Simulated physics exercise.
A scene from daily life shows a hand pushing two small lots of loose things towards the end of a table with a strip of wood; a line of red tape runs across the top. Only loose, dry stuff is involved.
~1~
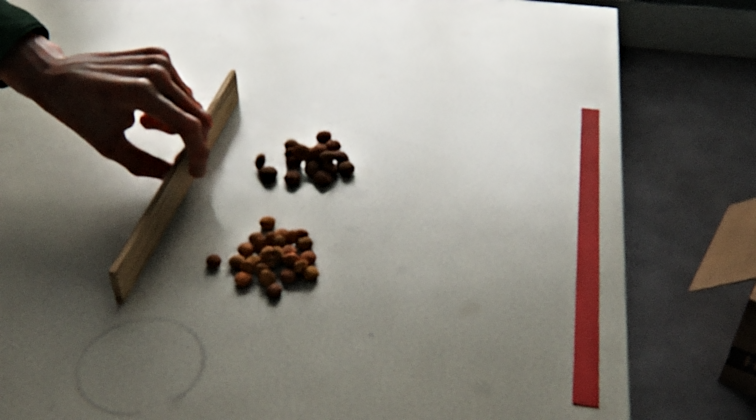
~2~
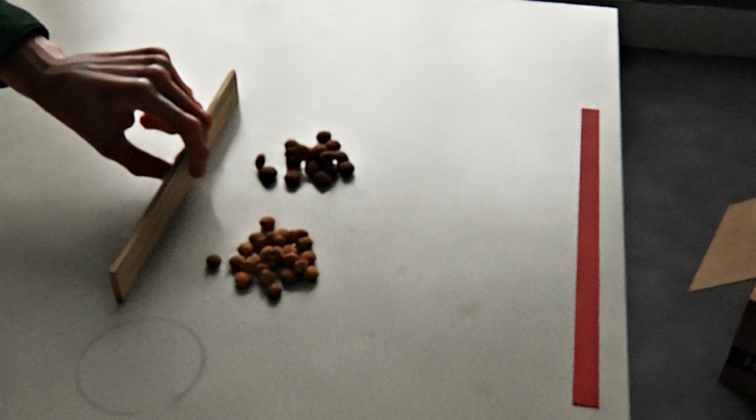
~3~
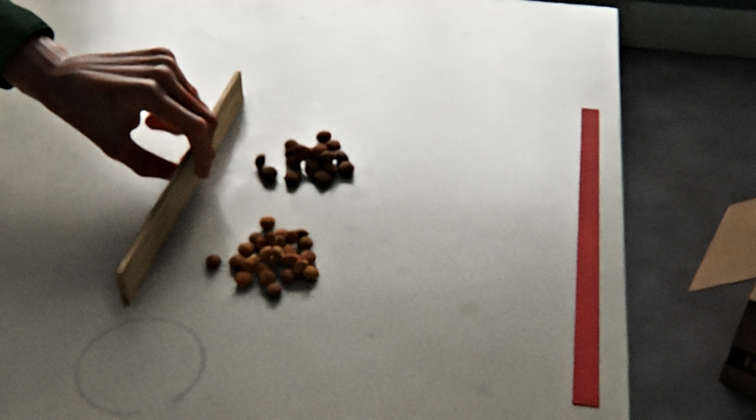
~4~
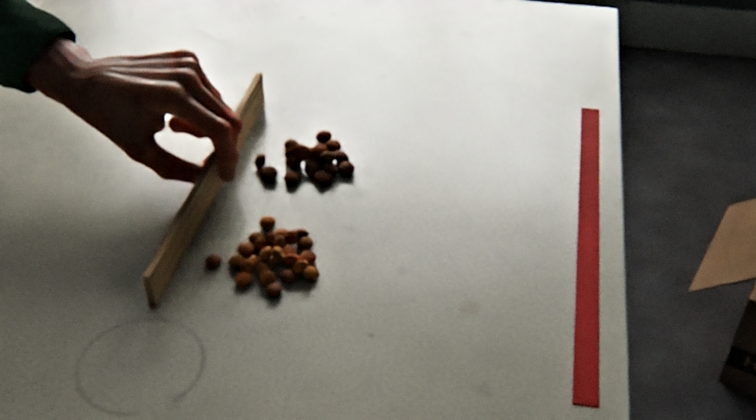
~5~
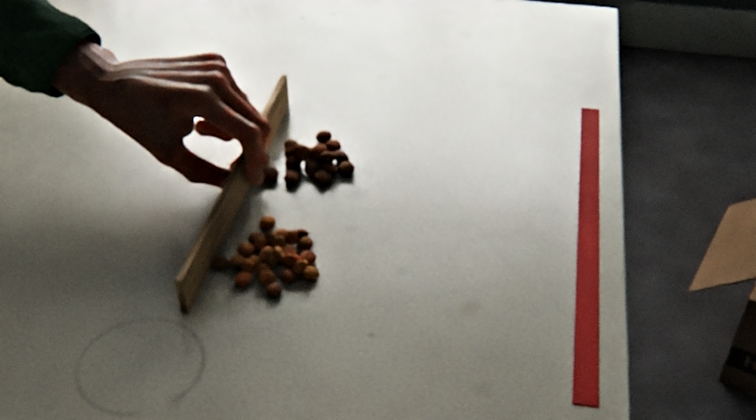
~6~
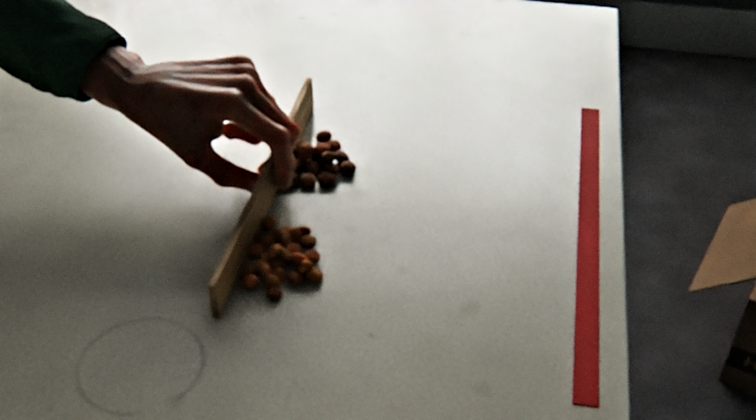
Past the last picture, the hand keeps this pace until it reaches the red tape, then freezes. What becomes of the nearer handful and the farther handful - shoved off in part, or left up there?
Here the nearer handful is shoved off in part, the farther handful is shoved off in part.
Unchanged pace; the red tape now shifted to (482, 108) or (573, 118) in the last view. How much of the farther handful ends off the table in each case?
Lab note - share off: About 0% and about 20%.
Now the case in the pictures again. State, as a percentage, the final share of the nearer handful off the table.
That comes to around 60 in a hundred.
Then, 0.82 s later than the last frame, strip of wood still moving, near (438, 187); nearer handful all on the table, its front near (483, 276); farther handful all on the table, its front near (495, 184).
Then, 1.65 s later than the last frame, strip of wood stopped at the red tape; nearer handful roughly half over the edge; farther handful roughly a third over the edge.
Then, 1.93 s later than the last frame, strip of wood stopped at the red tape; nearer handful roughly two thirds over the edge; farther handful roughly half over the edge.
When it is over, strip of wood stopped at the red tape; nearer handful roughly two thirds over the edge; farther handful roughly half over the edge.
